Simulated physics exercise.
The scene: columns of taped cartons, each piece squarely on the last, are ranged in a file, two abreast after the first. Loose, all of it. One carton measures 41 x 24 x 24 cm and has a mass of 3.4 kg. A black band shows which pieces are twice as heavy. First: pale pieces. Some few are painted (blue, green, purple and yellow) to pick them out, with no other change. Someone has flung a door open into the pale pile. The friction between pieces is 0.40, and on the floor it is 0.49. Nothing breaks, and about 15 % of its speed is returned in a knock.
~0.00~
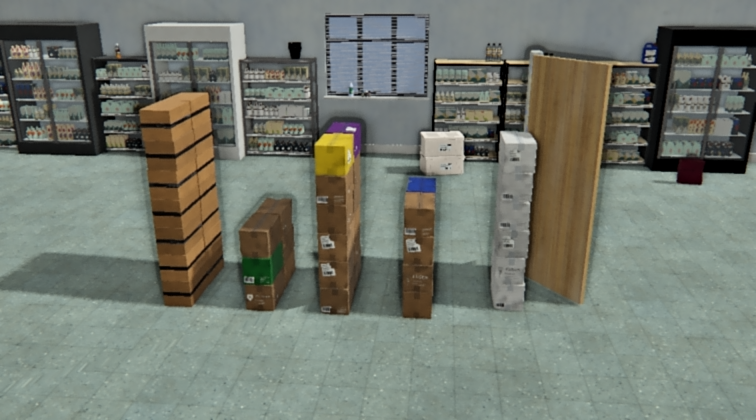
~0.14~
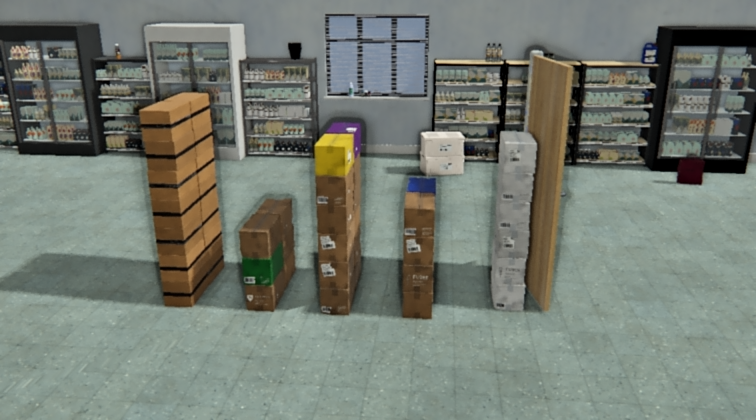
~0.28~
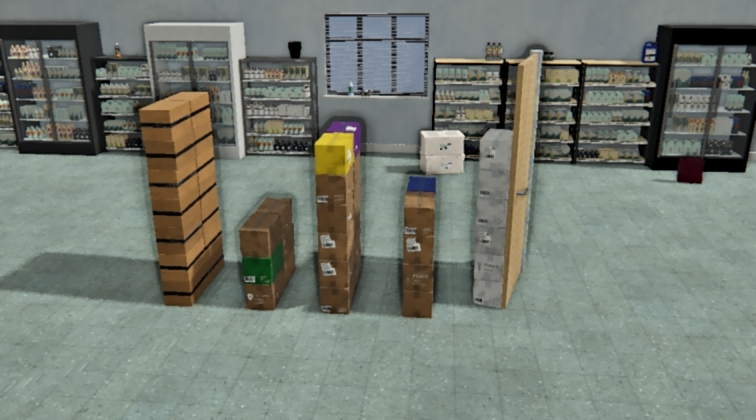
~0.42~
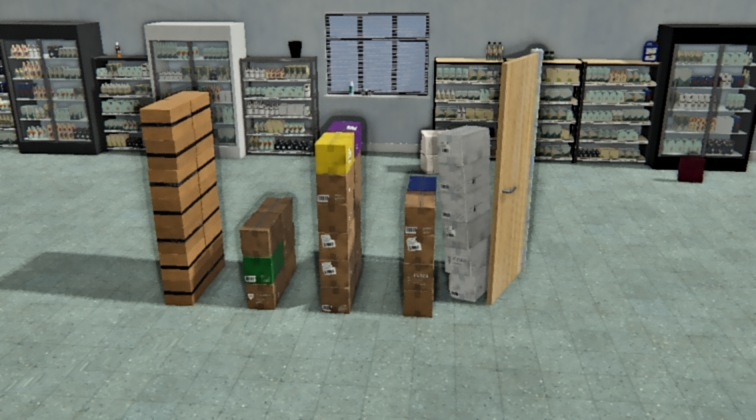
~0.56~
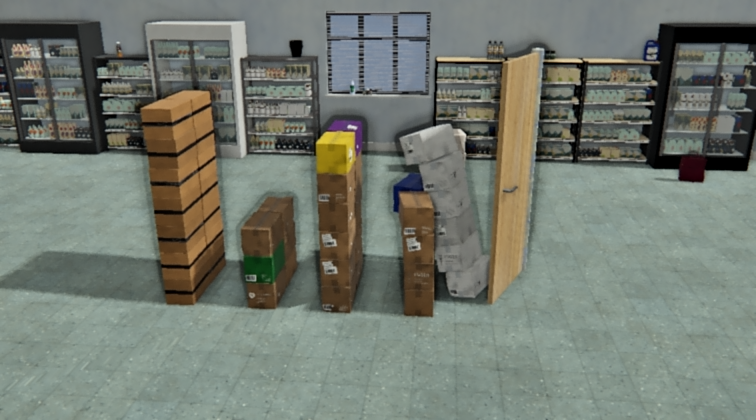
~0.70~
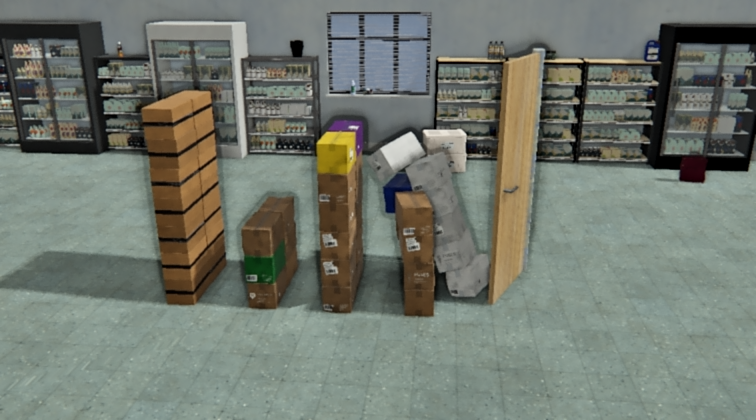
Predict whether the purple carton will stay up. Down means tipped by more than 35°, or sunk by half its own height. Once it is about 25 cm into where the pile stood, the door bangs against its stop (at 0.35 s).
Prediction: It will not.
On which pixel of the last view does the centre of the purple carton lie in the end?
Look around pixel (219, 169) in the last frame.
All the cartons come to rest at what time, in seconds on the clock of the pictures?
Around 3.0 seconds.
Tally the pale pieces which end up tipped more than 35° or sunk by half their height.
The count is 5.
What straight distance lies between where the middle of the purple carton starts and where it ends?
About 115 cm.
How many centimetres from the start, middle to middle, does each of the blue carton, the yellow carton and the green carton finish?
Blue 110, yellow 0, green 0.
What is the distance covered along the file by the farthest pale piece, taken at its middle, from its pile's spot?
Roughly 170 cm.
By 0.96 s, 5 of the pale pile down; none of the 40 other cartons down, 9 disturbed; purple carton moved 7 cm; blue carton tilted 26°.
By 1.32 s, 5 of the pale pile down; 3 of the 40 other cartons down; purple carton tilted 16°; blue carton tilted 5°, 19 cm lower.
By 1.82 s, 5 of the pale pile down; 9 of the 40 other cartons down; purple carton tilted 27°, 30 cm lower; blue carton tilted 54°, 43 cm lower.
When it is over (3.2 s), 5 of the pale pile down; 12 of the 40 other cartons down; purple carton tilted 7°, 29 cm lower; blue carton tilted 46°, 47 cm lower; green carton unmoved. In pixels of the last frame, middles, purple carton near (219, 169), blue carton near (321, 237).
